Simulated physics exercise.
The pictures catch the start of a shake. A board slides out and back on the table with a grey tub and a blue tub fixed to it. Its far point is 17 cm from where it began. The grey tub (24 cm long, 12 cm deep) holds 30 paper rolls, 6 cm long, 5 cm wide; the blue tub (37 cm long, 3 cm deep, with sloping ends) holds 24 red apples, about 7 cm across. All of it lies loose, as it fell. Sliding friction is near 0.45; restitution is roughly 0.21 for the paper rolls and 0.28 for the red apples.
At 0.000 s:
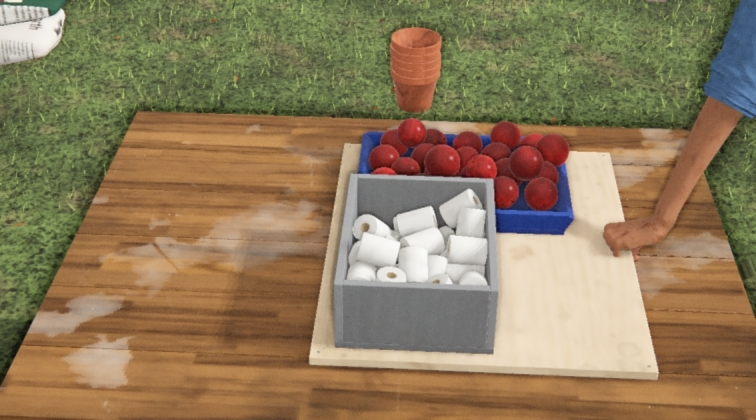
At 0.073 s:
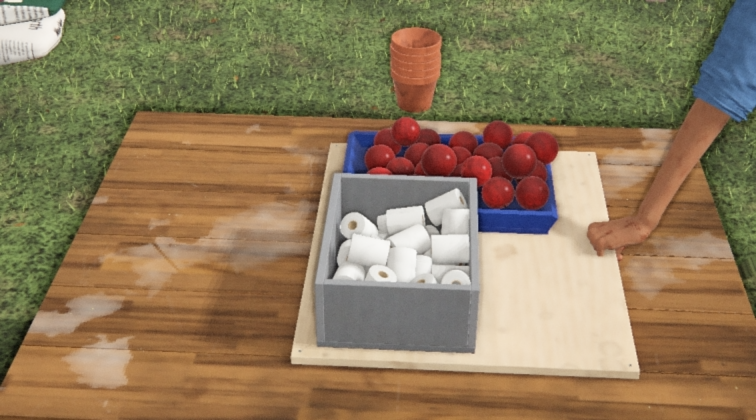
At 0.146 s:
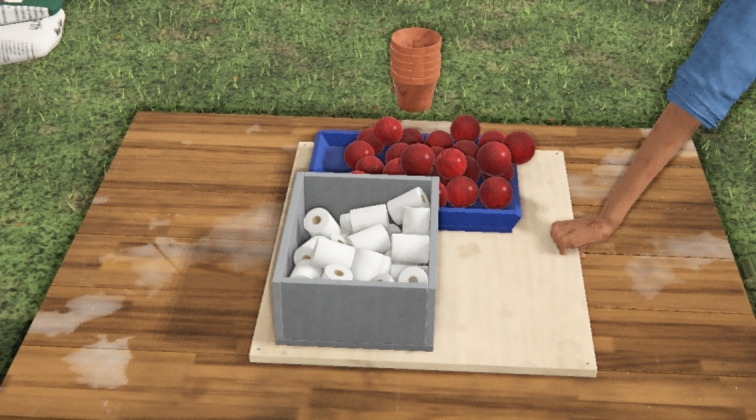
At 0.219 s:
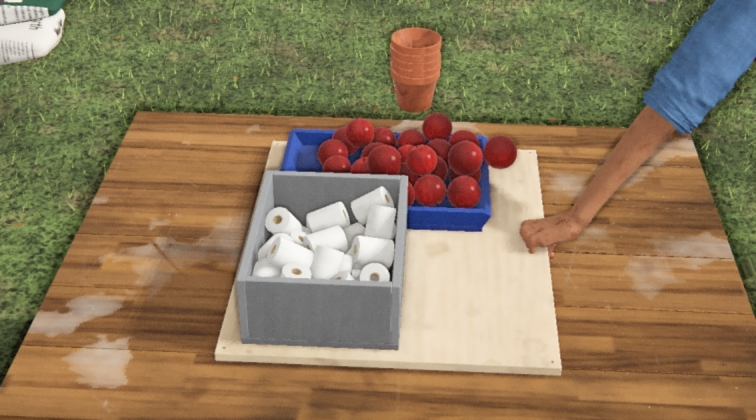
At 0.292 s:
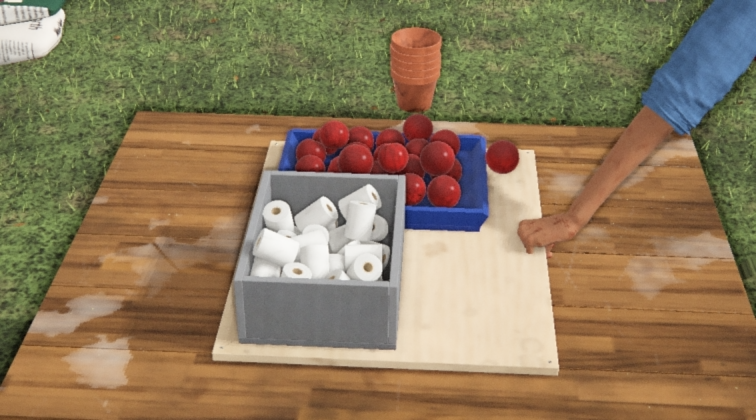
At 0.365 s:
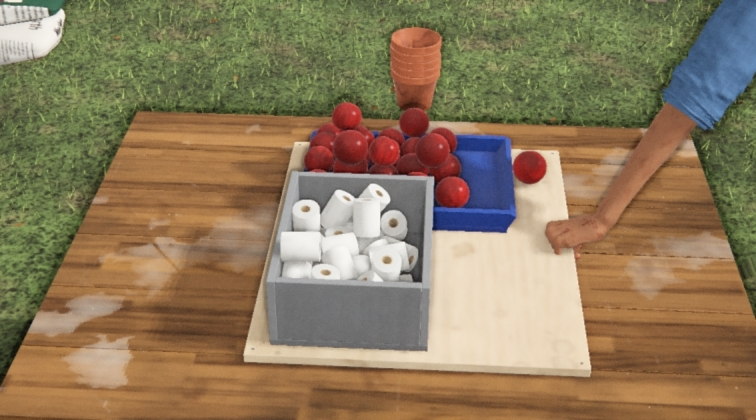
The clip opens on a pale board holding a grey tub of white paper rolls and a blue tub of red apples, a hand at its right edge. The hand and board slide left, and one apple leaves the blue tub; then they move partway back right as the remaining apples bunch leftward.
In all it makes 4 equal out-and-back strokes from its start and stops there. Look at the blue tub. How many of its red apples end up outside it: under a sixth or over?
The blue tub loses more than one in six of its red apples.
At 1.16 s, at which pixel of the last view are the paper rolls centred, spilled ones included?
Around (390, 271).
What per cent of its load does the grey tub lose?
Lost: Grey tub 0 per cent.
After 0.72 s, 0 of 30 out of the grey tub and 3 of 24 out of the blue tub.
After 1.16 s, 0 of 30 out of the grey tub and 4 of 24 out of the blue tub.
After 1.79 s, 0 of 30 out of the grey tub and 7 of 24 out of the blue tub.
When it is over (at 2.58 s), 0 of 30 out of the grey tub and 7 of 24 out of the blue tub. Asked share, 7 of 24, 29 per cent.
